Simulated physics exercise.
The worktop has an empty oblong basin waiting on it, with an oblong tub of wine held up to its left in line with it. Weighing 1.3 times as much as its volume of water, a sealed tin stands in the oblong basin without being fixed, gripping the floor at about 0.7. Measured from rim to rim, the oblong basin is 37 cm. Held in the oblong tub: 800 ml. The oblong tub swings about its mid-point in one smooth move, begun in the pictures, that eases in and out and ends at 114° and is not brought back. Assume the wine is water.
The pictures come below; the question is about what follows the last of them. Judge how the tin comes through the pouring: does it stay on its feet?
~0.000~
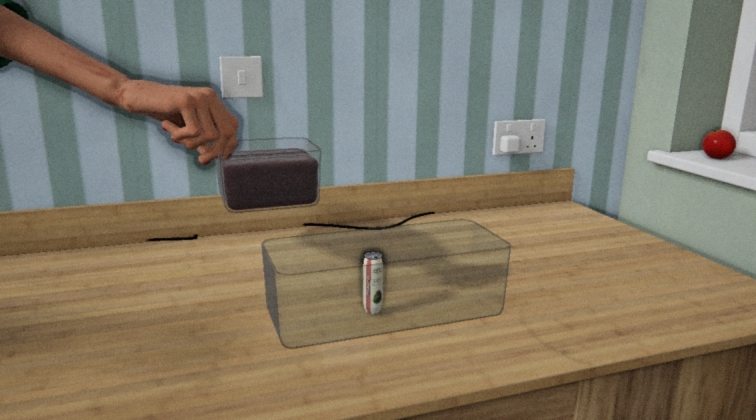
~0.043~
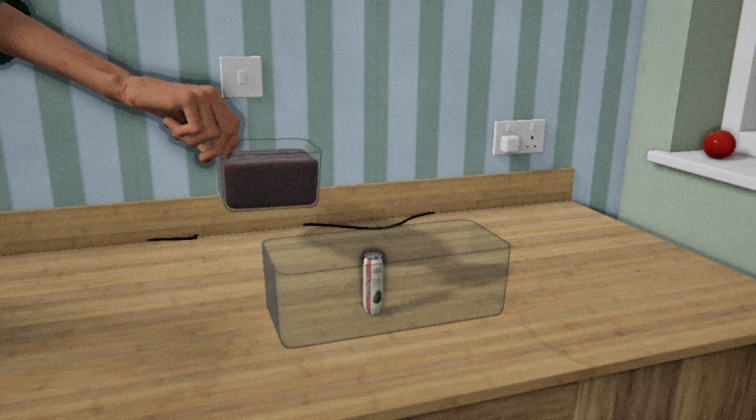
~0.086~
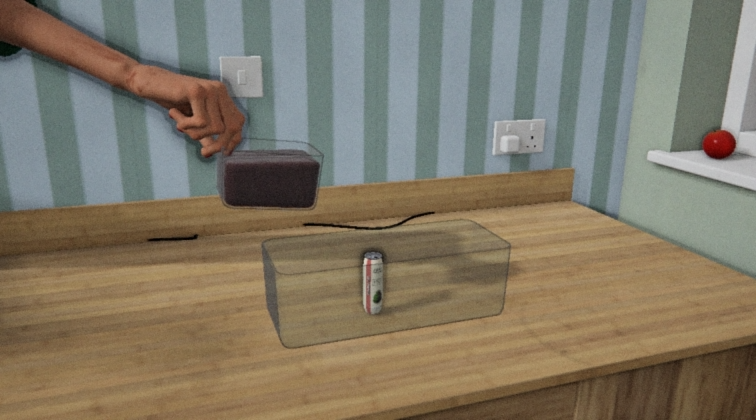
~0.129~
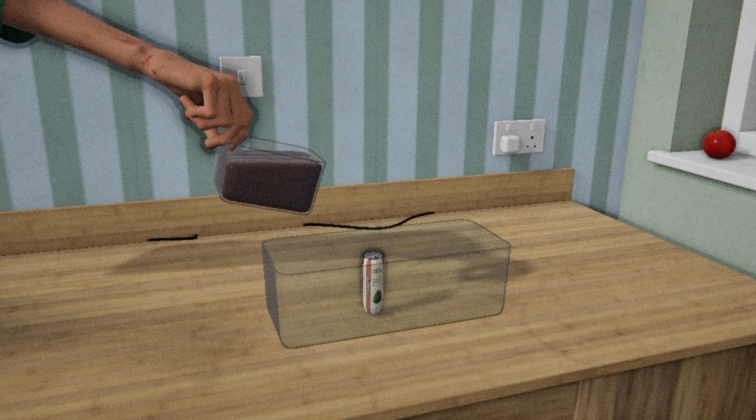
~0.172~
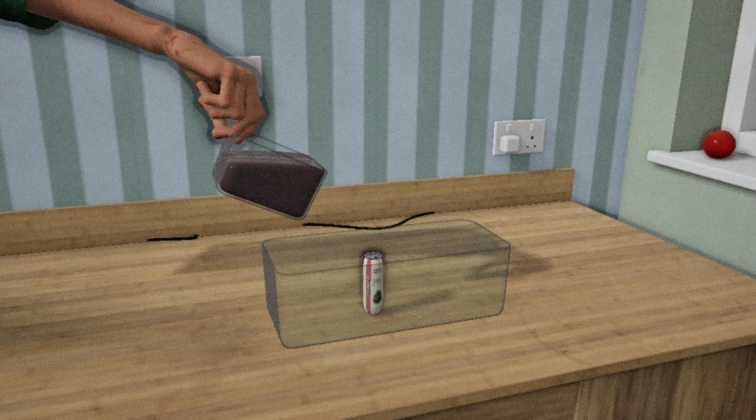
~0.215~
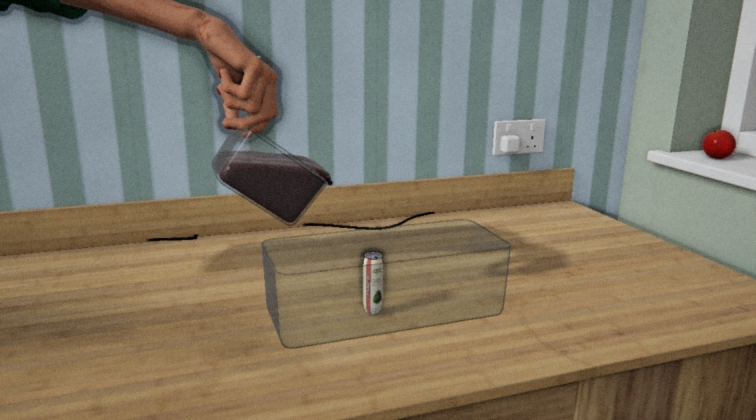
Tipped.
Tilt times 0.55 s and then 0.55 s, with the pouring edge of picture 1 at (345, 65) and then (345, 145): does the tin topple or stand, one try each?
Try 1: Still standing; try 2: Still standing.
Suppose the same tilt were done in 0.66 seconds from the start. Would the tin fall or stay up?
The tin tips over.
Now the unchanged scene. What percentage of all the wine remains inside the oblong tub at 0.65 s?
About 1 per cent.
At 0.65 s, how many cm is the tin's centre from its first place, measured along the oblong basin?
About 2 cm.
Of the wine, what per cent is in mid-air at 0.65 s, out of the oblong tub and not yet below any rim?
4 per cent or so.
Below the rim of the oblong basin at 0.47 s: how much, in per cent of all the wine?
About 48 per cent.
By 0.47 s the tilt is 108° and 17 per cent is still to pour; the tin stands where it began.
By 0.65 s the tilt is 114° and 1 per cent is still to pour; the tin leans 12°.
By 0.84 s the tilt is 114° and 0 per cent is still to pour; the tin leans 37°.
By 1.05 s the tilt is 114° and 0 per cent is still to pour; the tin lies on its side.
At rest the tin lies on its side.
